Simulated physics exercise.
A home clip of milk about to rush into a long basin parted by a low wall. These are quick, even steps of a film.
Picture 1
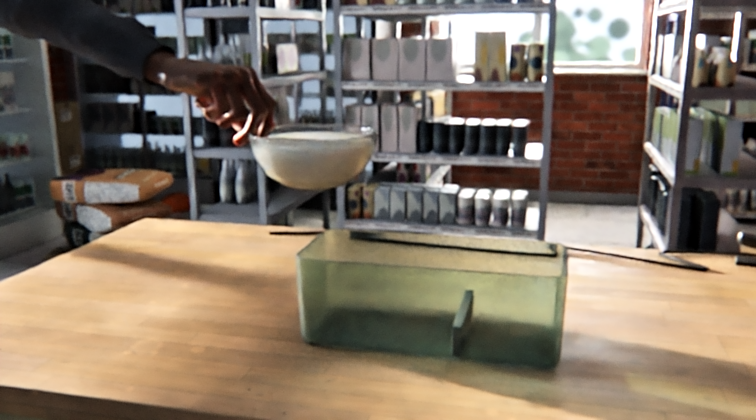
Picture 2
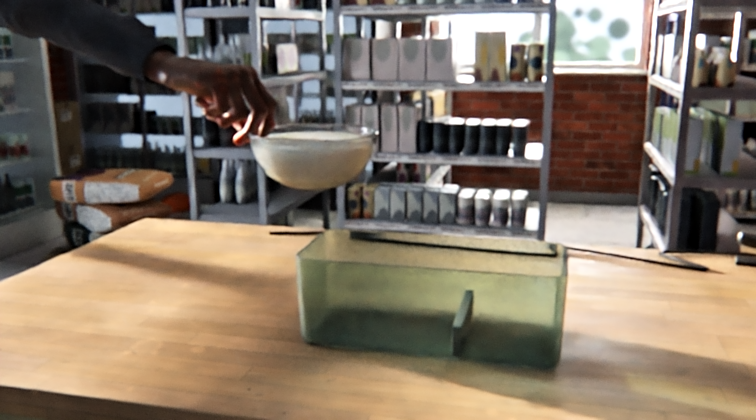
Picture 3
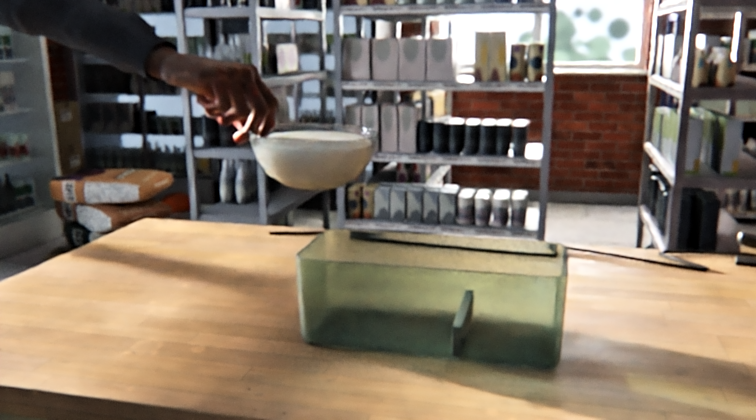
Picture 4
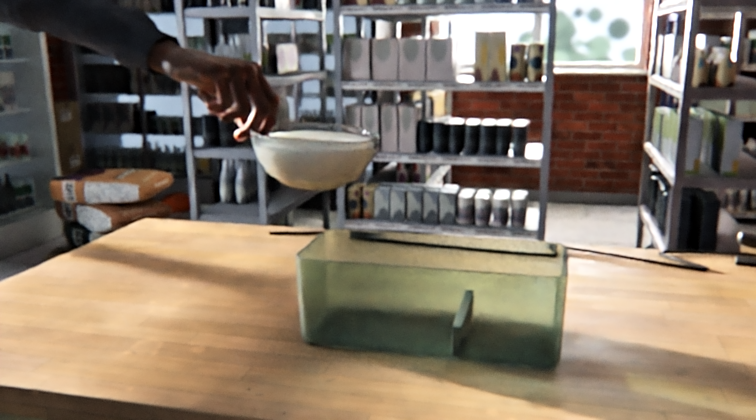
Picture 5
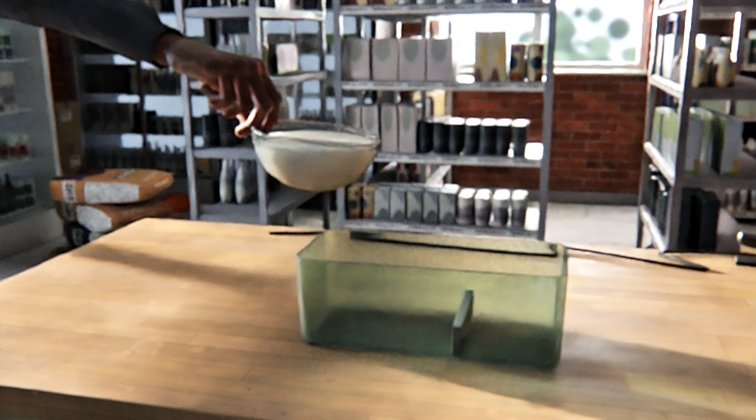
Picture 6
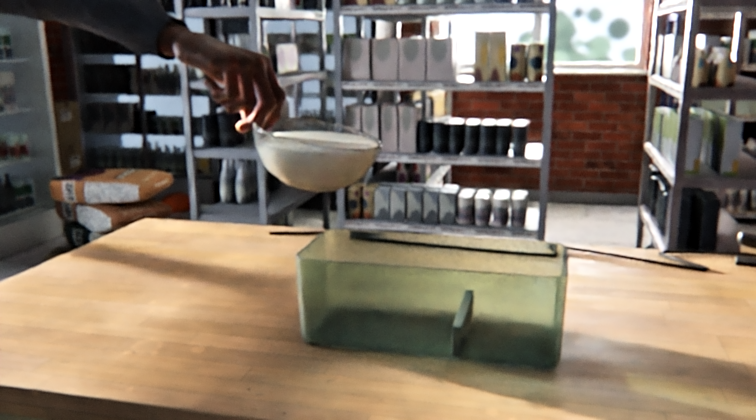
A dark-skinned hand in a dark sleeve reaches in from the upper left, holding a clear bowl of milk above a long, pale green, see-through basin with a low wall inside. The basin sits on a light wooden table, seen from slightly above in a shop with stocked grey shelves and red brick behind. The bowl stays level at first, then tilts slightly to the right as the hand shifts, while the camera remains still.
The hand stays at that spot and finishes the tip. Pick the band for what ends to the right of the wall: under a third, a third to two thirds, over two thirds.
The share right of the wall is under a third.
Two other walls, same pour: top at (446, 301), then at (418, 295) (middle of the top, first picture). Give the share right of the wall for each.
Roughly 5 per cent, and 50 per cent.
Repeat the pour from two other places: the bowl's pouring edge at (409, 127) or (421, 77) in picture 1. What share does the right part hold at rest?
Roughly 40 per cent, and 65 per cent.
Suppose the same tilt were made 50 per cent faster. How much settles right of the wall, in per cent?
Roughly 20 in a hundred.
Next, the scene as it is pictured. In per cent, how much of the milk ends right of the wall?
About 10 per cent.
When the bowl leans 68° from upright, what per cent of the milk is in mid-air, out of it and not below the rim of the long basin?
Close to 35 per cent.
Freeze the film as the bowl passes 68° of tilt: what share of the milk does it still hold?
Roughly 35 in a hundred.
A moment on, the bowl is tipped part way and 33 per cent is still to pour, 32 is left of the wall and 0 right of it.
Next, the bowl is tipped right over and 0 per cent is still to pour, 89 is left of the wall and 8 right of it.
Then the bowl is tipped right over and 0 per cent is still to pour, 88 is left of the wall and 11 right of it.
Later the bowl is tipped right over and 0 per cent is still to pour, 88 is left of the wall and 11 right of it.
Finally, 88 per cent lies left of the wall, 11 right of it and 1 outside.
